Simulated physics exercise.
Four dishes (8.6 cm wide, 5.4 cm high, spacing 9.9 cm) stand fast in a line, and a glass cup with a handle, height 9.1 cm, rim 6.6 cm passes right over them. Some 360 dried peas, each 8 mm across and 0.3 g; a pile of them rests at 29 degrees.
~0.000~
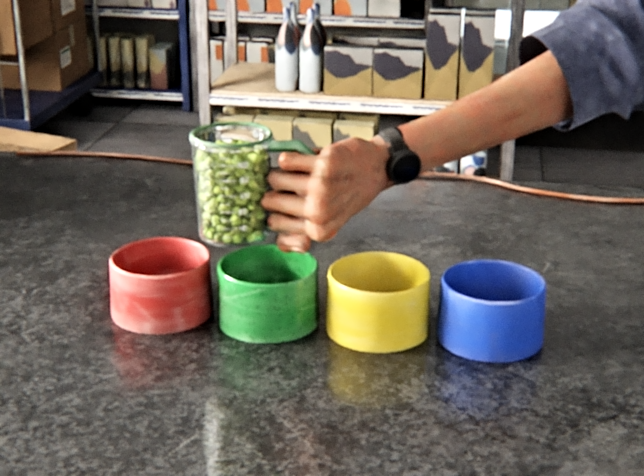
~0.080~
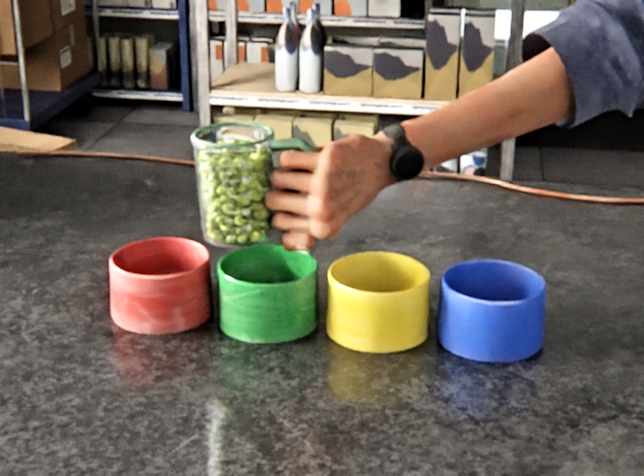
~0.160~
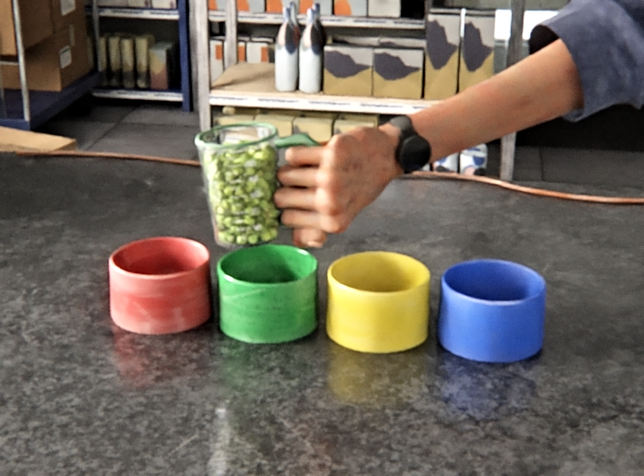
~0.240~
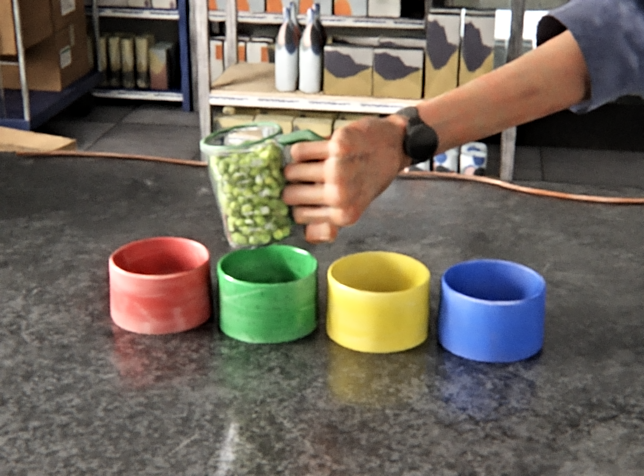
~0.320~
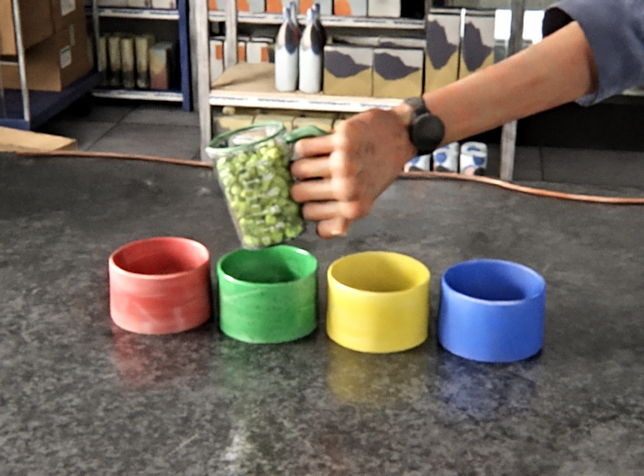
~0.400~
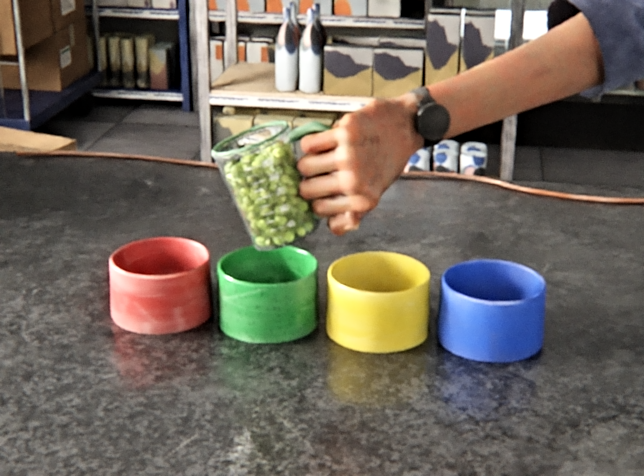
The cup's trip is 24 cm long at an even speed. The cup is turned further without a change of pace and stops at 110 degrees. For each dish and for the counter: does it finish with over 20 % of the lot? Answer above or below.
Red dish: Below; blue dish: Below; green dish: Below; yellow dish: Above; on the counter: Below.
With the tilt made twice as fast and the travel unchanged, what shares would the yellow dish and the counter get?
Then: Yellow 10, counter 10.
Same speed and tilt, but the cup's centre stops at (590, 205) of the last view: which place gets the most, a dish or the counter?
Most goes to: Yellow.
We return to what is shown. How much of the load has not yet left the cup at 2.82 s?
Roughly 0 per cent.
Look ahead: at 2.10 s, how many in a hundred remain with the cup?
Some 35 per cent of the load.
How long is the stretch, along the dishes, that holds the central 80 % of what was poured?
Roughly 6 cm.
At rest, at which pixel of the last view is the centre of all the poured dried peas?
Around (378, 305).
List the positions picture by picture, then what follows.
In the first frame, cup at (233, 185), tilt 0 degrees, lip at (194, 132), moved 0.0 cm; middle of the pieces at (231, 192); red dish at (160, 257); green dish at (268, 265); yellow dish at (379, 273); blue dish at (494, 281).
In the second frame, cup at (236, 185), tilt 2 degrees, lip at (195, 133), moved 0.2 cm; middle of the pieces at (234, 192).
In the third frame, cup at (243, 185), tilt 6 degrees, lip at (199, 137), moved 0.9 cm; middle of the pieces at (242, 193).
In the fourth frame, cup at (252, 186), tilt 11 degrees, lip at (204, 141), moved 1.7 cm; middle of the pieces at (251, 193).
In the fifth frame, cup at (261, 186), tilt 15 degrees, lip at (210, 145), moved 2.4 cm; middle of the pieces at (261, 194).
In the sixth frame, cup at (269, 187), tilt 20 degrees, lip at (215, 149), moved 3.2 cm; middle of the pieces at (270, 194); red dish at (160, 257); green dish at (268, 265); yellow dish at (379, 273); blue dish at (494, 281). The cup turns about 60 degrees a second and travels 9 cm a second.
After 1.42 s, tilt 80 degrees; cup holds 95 %.
Then, at 2.10 s, tilt 110 degrees; cup holds 35 %, green 5 %, yellow 55 %.
After 2.82 s, tilt 110 degrees; cup holds 0 %, green 5 %, yellow 85 %.
In the end, at 3.2 s, red 0 %, blue 0 %, green 5 %, yellow 85 %, counter 10 %.
